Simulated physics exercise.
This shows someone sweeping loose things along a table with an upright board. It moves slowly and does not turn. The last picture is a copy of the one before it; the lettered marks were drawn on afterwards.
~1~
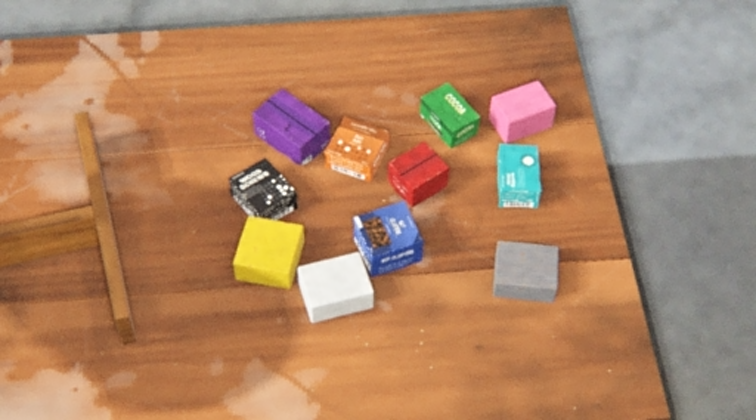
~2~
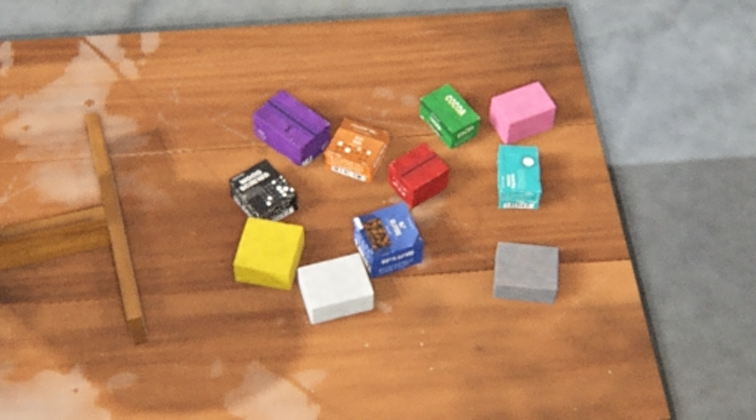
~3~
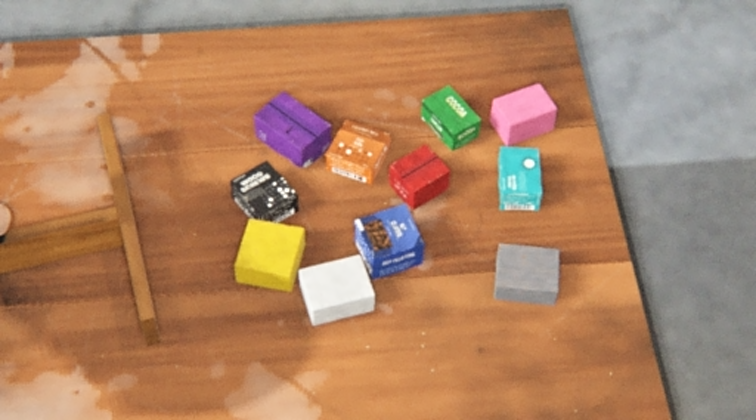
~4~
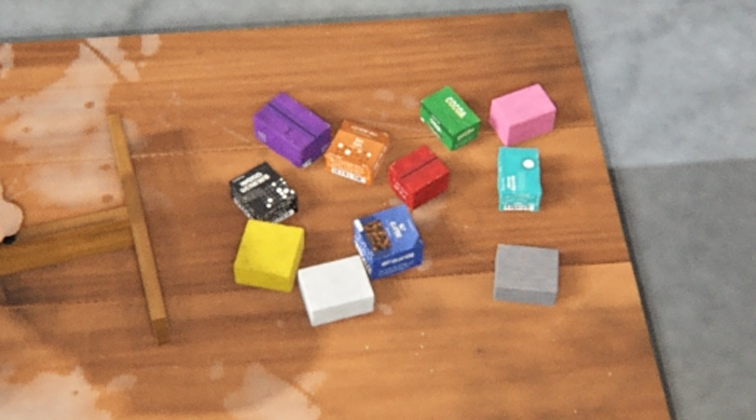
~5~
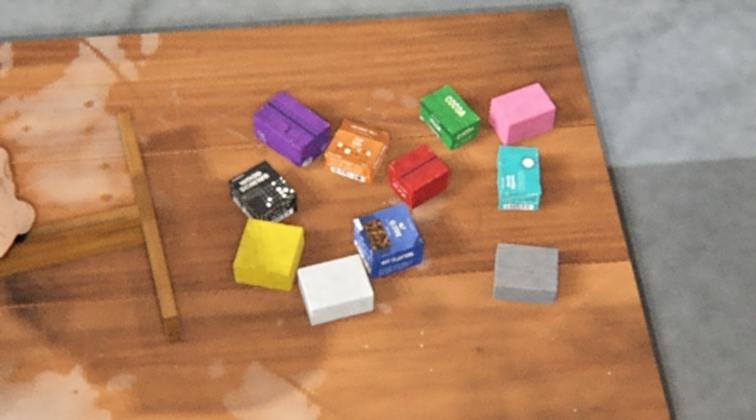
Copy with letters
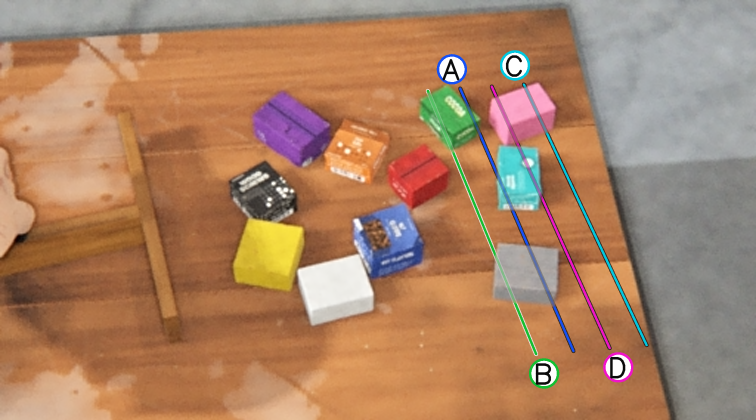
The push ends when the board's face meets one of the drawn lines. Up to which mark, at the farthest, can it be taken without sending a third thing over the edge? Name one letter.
At A, and not beyond.
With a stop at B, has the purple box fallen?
No.
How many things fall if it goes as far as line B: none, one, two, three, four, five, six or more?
By then, none.
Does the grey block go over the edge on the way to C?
Yes.
On the marked copy, A at (513, 210); B at (478, 213); C at (581, 206); D at (547, 208).
Following A. Soon after the start, board (279, 199); white block (353, 289); purple box (299, 131).
Later, board (411, 190); grey block (558, 277); turquoise packet (530, 175).
In the end, board (511, 183); turquoise packet over the edge; grey block over the edge; two fallen.
As for the rest, B is within the limit but short; C drops seven; D drops four.
